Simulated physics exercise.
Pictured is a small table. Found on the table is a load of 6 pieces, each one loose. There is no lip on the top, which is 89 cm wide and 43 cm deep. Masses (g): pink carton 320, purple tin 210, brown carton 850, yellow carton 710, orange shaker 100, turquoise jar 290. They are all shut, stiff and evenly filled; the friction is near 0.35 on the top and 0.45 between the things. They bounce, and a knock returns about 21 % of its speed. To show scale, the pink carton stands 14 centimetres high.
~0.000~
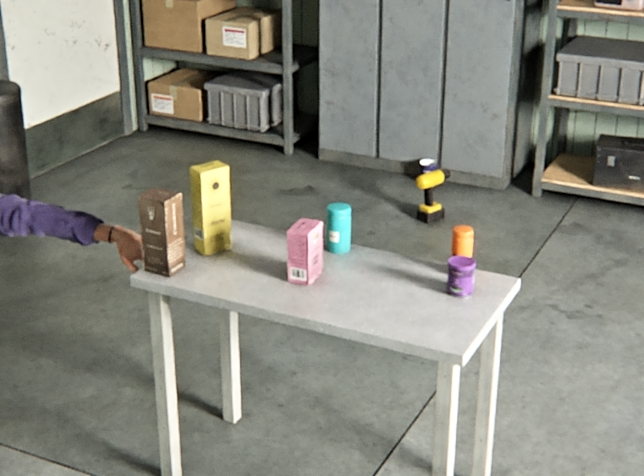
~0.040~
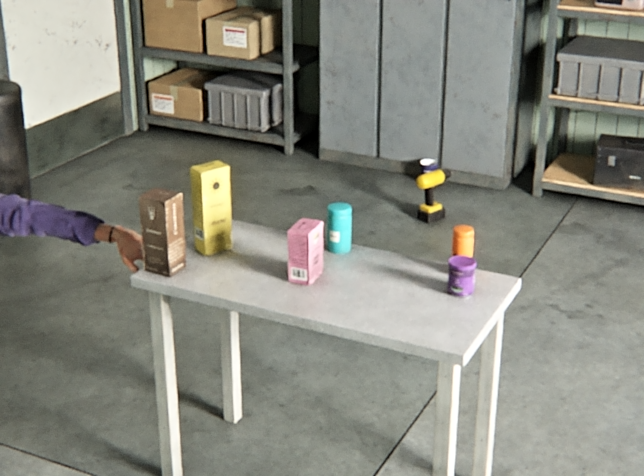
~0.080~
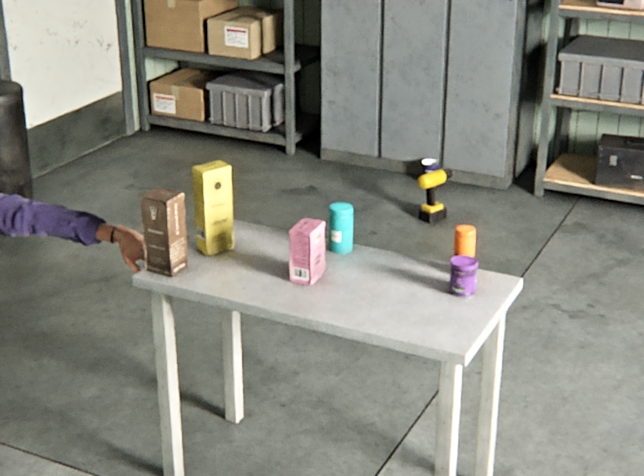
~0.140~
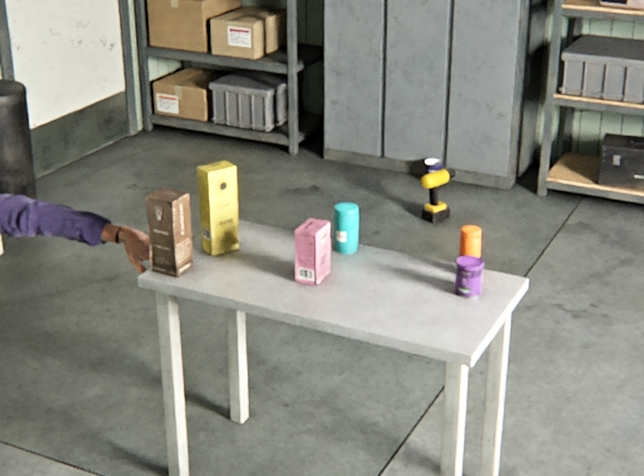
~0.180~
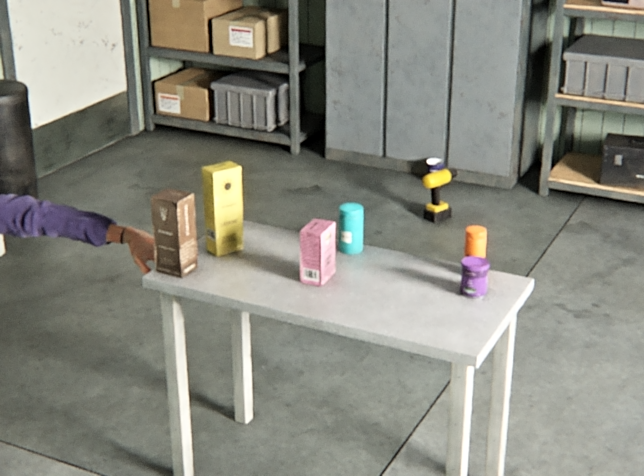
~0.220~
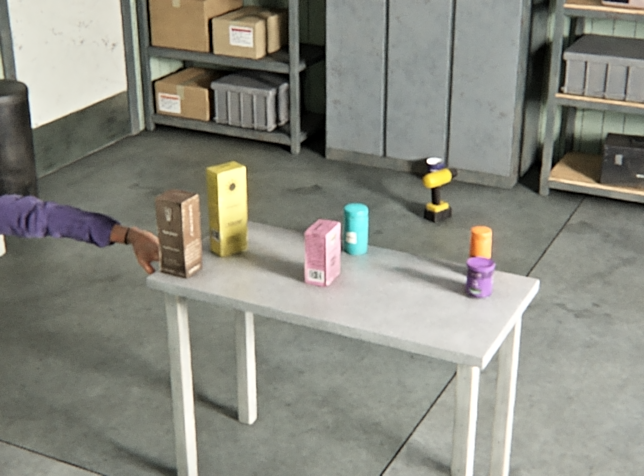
In a storeroom, a hand at the left slides a table of containers slightly right.
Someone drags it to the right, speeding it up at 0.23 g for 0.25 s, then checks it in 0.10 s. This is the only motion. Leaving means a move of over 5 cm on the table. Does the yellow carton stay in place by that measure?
No, it is displaced.
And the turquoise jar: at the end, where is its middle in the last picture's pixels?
I'd put it at around (386, 235).
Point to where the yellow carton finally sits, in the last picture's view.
You'll find it at about (291, 266).
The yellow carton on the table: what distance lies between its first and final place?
19 cm.
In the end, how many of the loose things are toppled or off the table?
I make it 1.
Around 0.42 s, table shifted 10 cm; yellow carton at 5° to upright near (255, 215).
Around 0.52 s, table shifted 10 cm; yellow carton at 13° to upright near (258, 216); pink carton shifted 2 cm; brown carton shifted 2 cm.
Around 0.82 s, table shifted 10 cm; yellow carton at 55° to upright near (278, 237); pink carton shifted 2 cm; brown carton shifted 2 cm.
Around 0.92 s, table shifted 10 cm; yellow carton on its side near (290, 267); pink carton shifted 2 cm; brown carton shifted 2 cm.
Finally (1.4 s), on their side or leaning hard on the table, yellow carton; the other 5 still in place (within 5 cm). Final places as that camera would see them, yellow carton near (291, 266).
